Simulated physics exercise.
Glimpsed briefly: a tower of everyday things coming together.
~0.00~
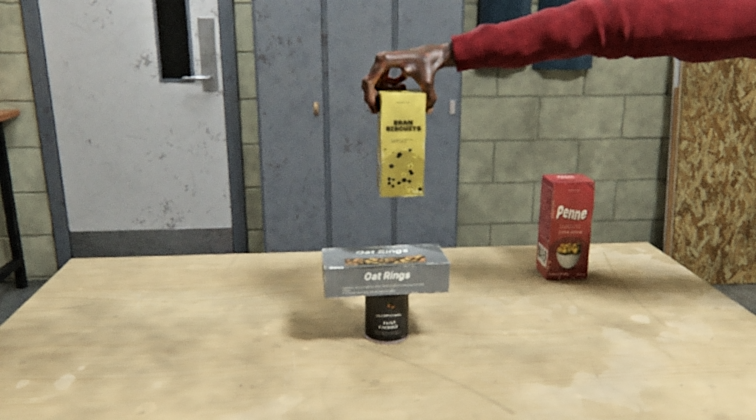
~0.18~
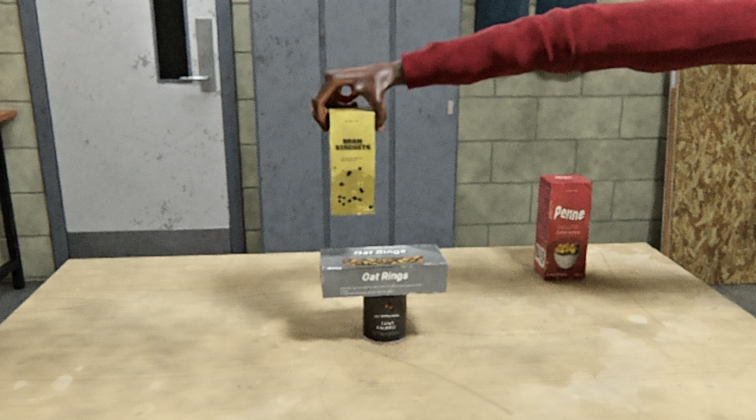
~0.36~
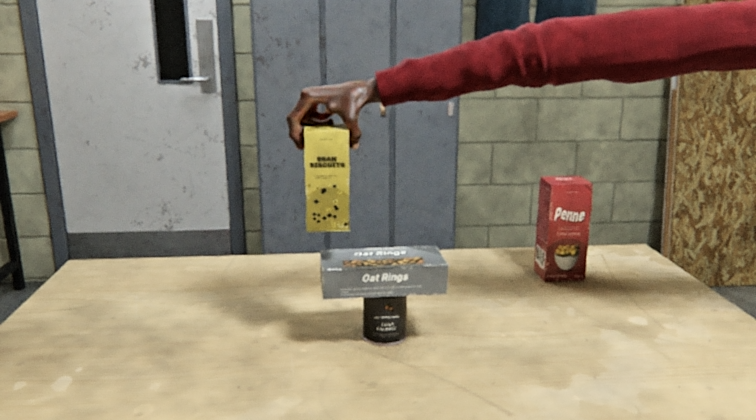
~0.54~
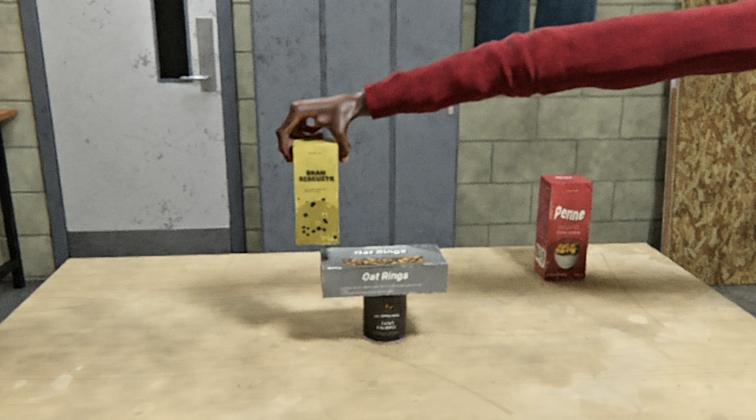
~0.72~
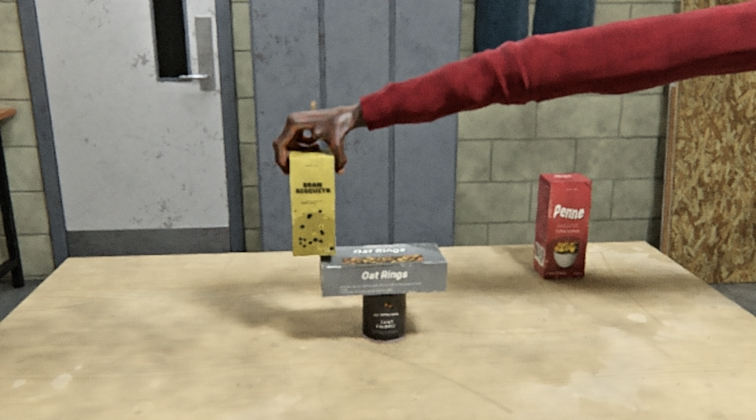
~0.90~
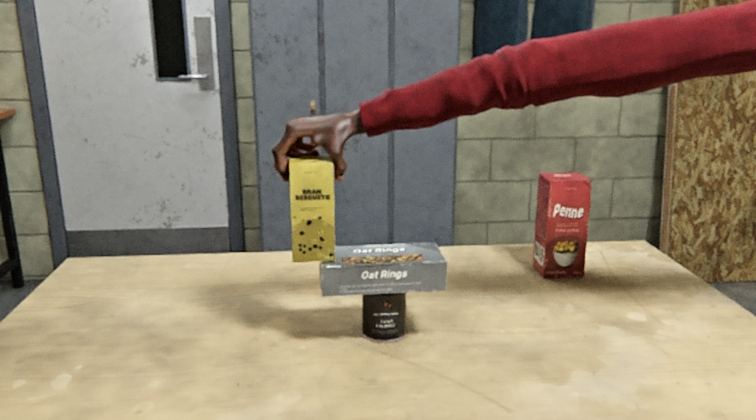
A red-sleeved arm moves a yellow carton left and down to the grey box's left edge.
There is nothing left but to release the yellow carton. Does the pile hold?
Something topples.
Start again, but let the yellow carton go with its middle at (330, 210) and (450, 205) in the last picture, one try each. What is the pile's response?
It caves in in the first case and caves in in the second case.
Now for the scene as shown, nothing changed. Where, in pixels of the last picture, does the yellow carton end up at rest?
The object finishes somewhere near (209, 307).
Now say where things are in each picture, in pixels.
The first picture shows still above its spot; yellow carton (400, 142); red carton (564, 227).
The second picture shows still above its spot; yellow carton (352, 160); grey packet (382, 270).
The third picture shows still above its spot; yellow carton (327, 177); black pot (385, 311).
The fourth picture shows still above its spot; yellow carton (317, 190); red carton (562, 227).
The fifth picture shows still above its spot; yellow carton (313, 202); grey packet (381, 269).
The sixth picture shows set down, still held; yellow carton (313, 208); black pot (384, 308).
After 1.20 s, yellow carton now fallen; grey packet tipped 54° from how it was.
After 1.30 s, grey packet on its side.
After 1.50 s, grey packet now fallen.
At rest (2.4 s), fallen, yellow carton and grey packet; the other 2 in place. Seen from the same camera at the end, yellow carton near (209, 307). The pile loses its balance.
